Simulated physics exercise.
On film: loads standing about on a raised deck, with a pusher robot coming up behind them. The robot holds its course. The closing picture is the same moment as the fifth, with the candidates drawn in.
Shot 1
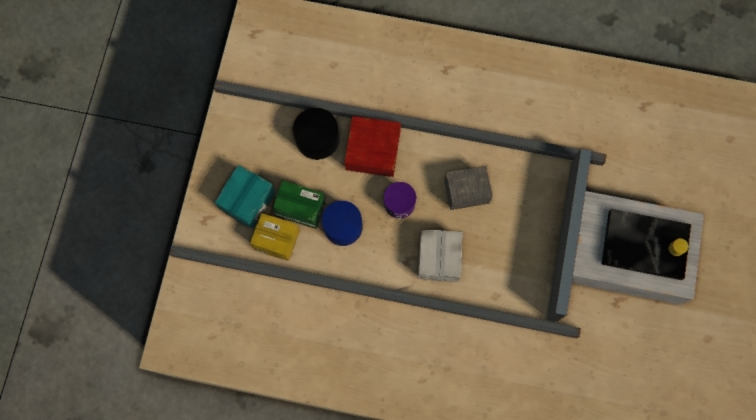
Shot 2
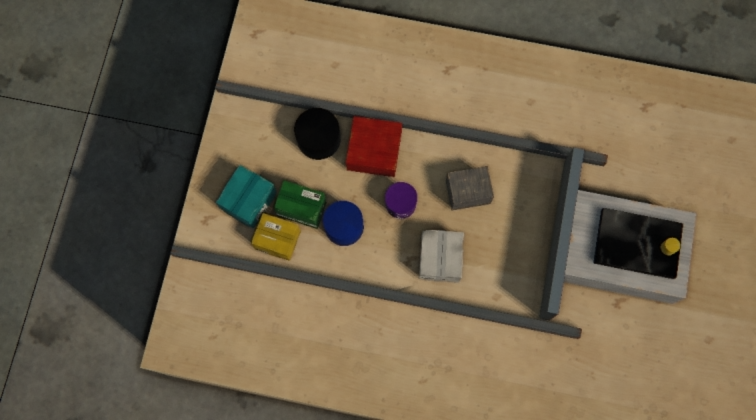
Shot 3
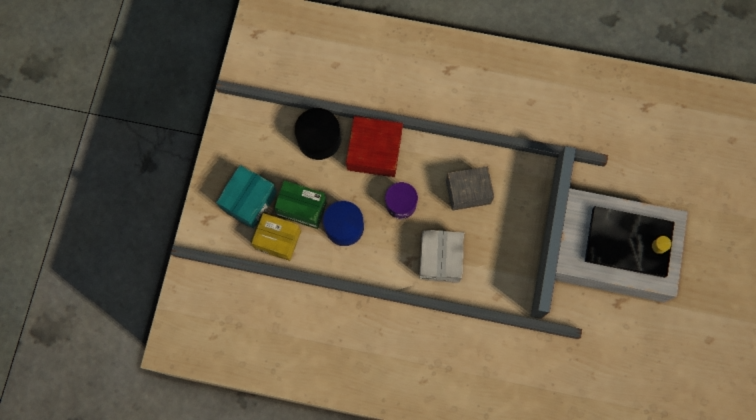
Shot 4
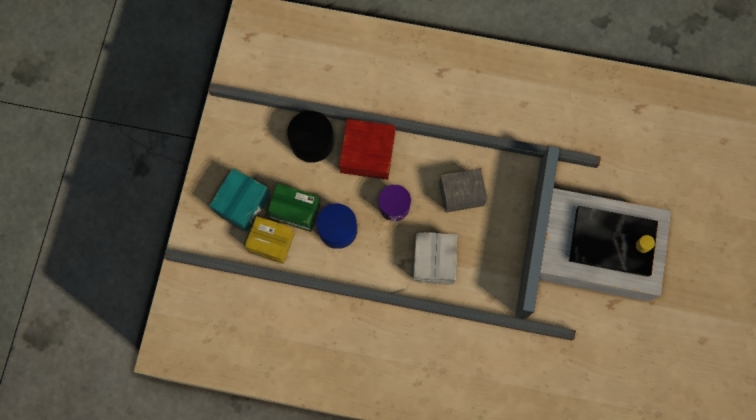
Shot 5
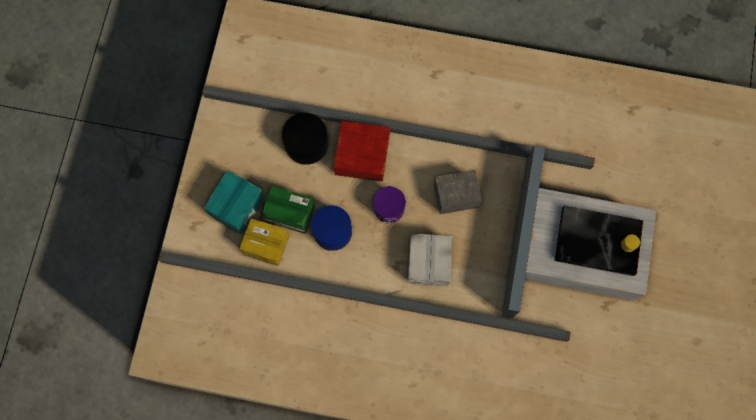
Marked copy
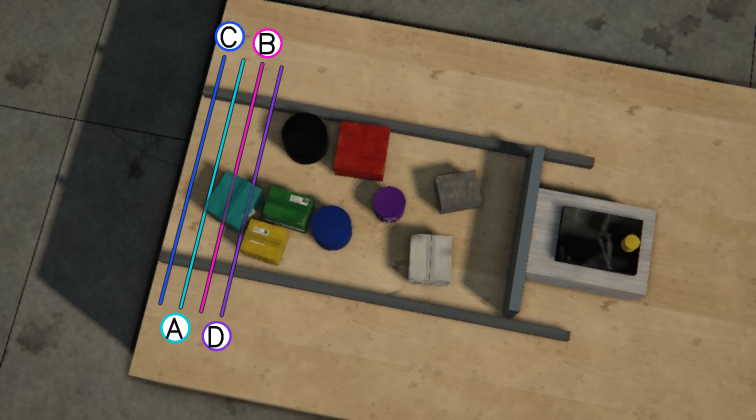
A pale wooden deck, seen from high above and slightly tilted, lies over a stained grey concrete floor. Between two dark rails sit turquoise, green, yellow, red, grey and white blocks and black, blue and purple round pieces, with a grey robot carrying a wide bar at the right. The robot creeps steadily left toward the unmoving loads, and later the view shifts slightly, sliding everything a little left.
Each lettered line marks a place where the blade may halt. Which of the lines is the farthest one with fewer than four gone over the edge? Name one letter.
It should halt at D.
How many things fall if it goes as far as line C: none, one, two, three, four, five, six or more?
In all, six or more.
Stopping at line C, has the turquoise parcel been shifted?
By then, yes.
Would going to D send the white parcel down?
No.
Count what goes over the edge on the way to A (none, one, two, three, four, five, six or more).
In all, six or more.
On the marked copy, A at (213, 179); B at (233, 183); C at (194, 176); D at (253, 187).
Taking D. A third of the way, robot (493, 220); white parcel (392, 252); grey crate (408, 177).
Two thirds of the way, robot (392, 201); turquoise parcel (183, 187); black canister (230, 119).
When it is over, robot (315, 186); turquoise parcel over the edge; green parcel over the edge; three fallen.
As for the rest, A drops six; B drops six; C drops nine.
